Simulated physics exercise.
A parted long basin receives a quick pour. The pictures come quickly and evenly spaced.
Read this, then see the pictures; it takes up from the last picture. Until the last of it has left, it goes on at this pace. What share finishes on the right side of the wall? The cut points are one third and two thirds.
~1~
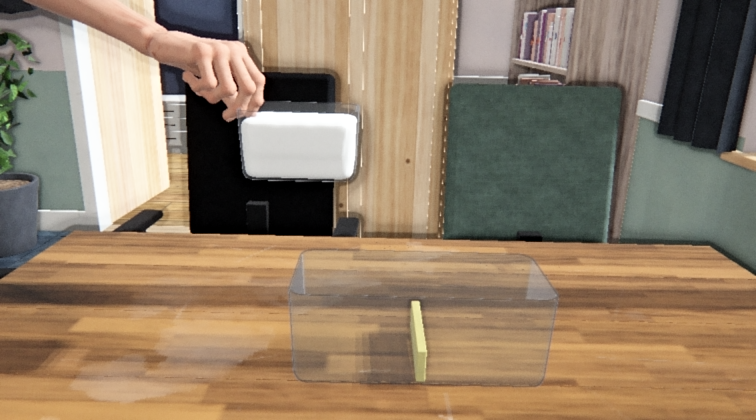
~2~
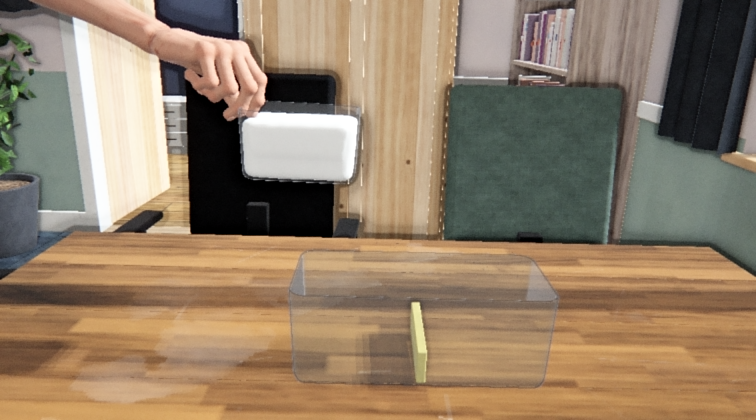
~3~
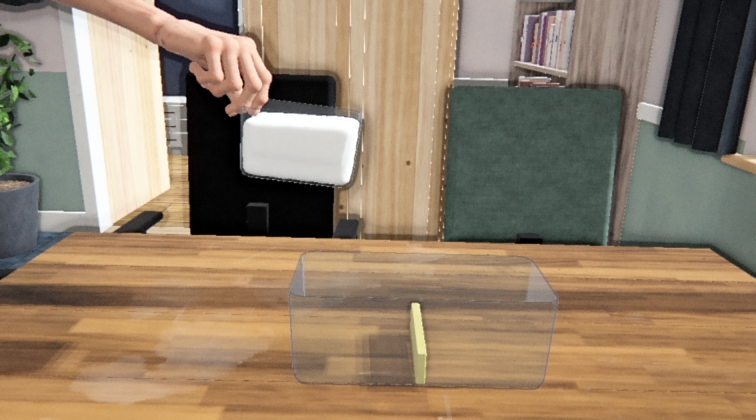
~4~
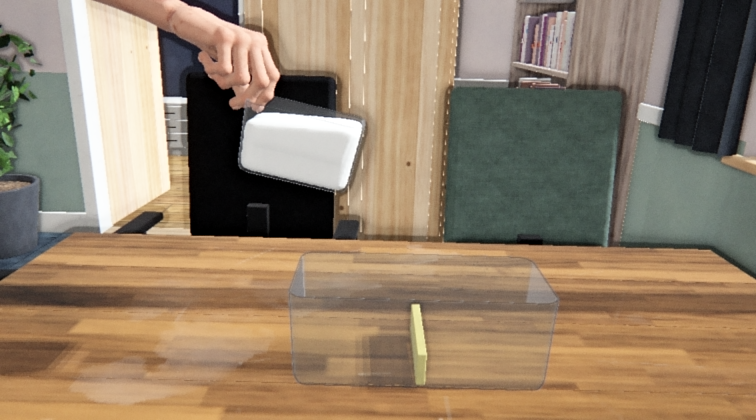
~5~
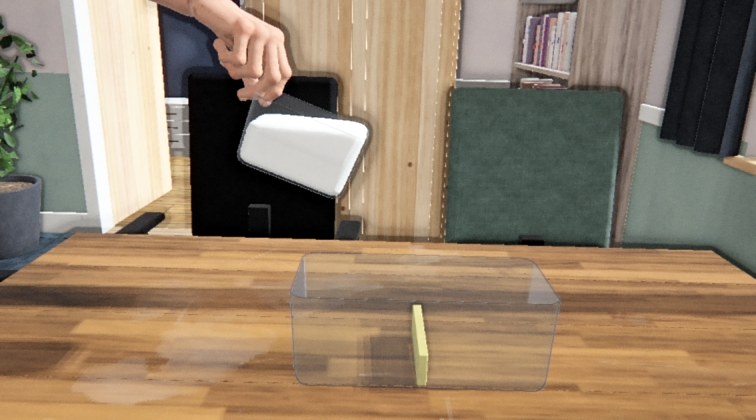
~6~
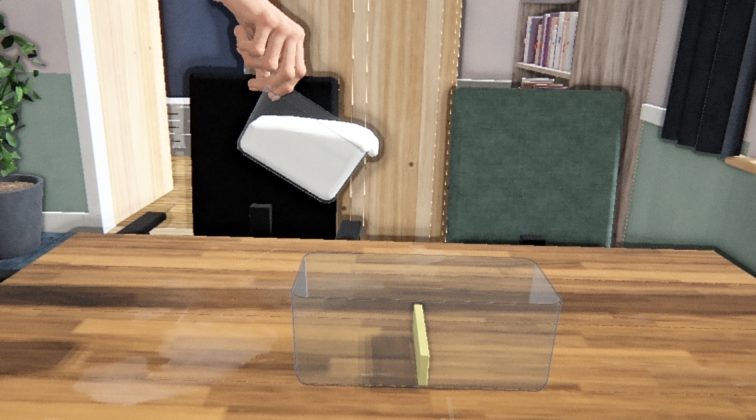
The share right of the wall is between one third and two thirds.
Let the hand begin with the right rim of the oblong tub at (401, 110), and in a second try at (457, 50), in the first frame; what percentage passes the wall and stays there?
It works out to around 80 % and then around 75 %.
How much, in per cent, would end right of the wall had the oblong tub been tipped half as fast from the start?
It comes to near 60 per cent.
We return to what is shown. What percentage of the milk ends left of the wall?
Around 50 percent.
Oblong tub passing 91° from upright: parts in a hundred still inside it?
25 per cent, roughly.
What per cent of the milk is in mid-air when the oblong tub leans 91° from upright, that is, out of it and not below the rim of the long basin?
Share out of both vessels: Approx. 45 %.
A moment on, the oblong tub is tipped on its side and 27 per cent is still to pour, 7 is left of the wall and 19 right of it.
Next, the oblong tub is tipped right over and 5 per cent is still to pour, 41 is left of the wall and 46 right of it.
Then the oblong tub is tipped right over and 0 per cent is still to pour, 51 is left of the wall and 45 right of it.
Later the oblong tub is tipped right over and 0 per cent is still to pour, 52 is left of the wall and 45 right of it.
In the end 52 per cent lies left of the wall, 45 right of it and 2 outside.
